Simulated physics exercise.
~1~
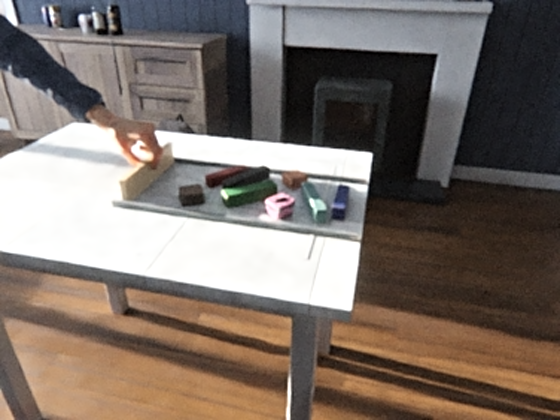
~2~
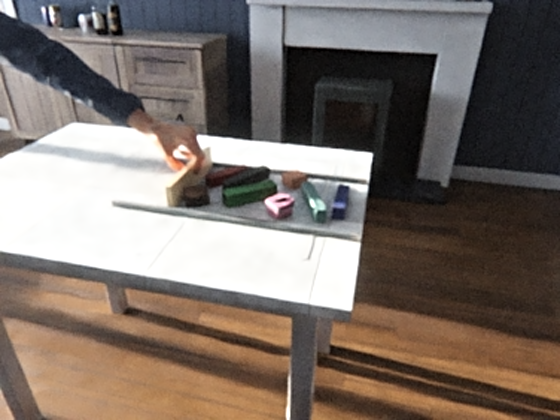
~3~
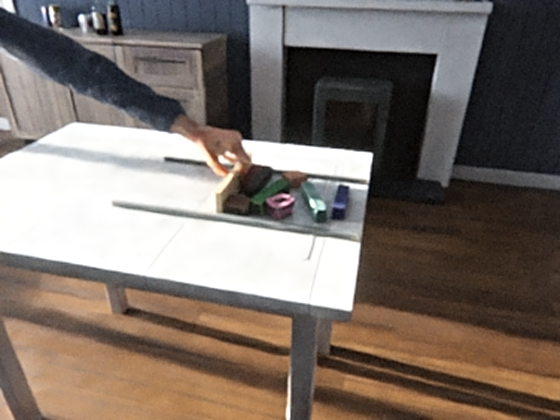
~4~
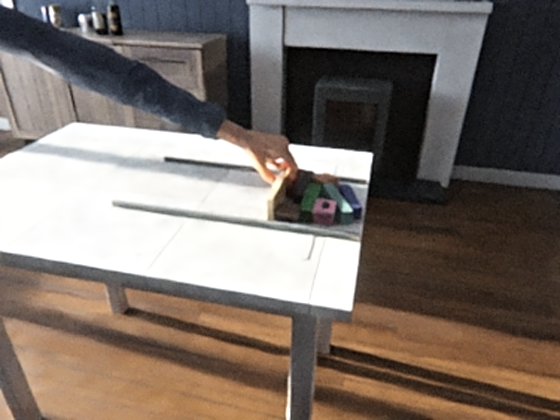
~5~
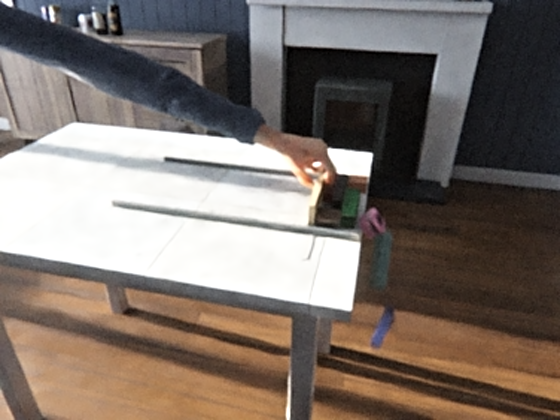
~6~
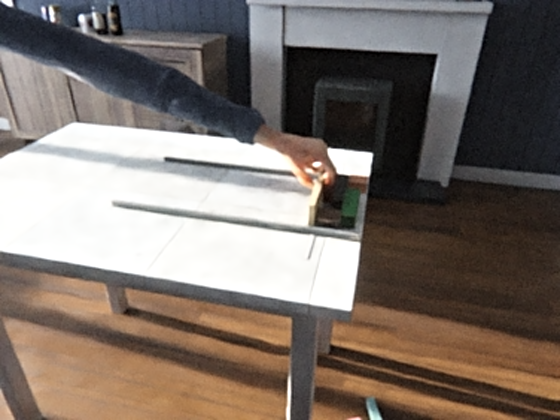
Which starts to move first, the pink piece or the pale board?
The pale board starts to move first. The pink piece stays where it is until later, when the pieces are being pushed close to the table's right edge.
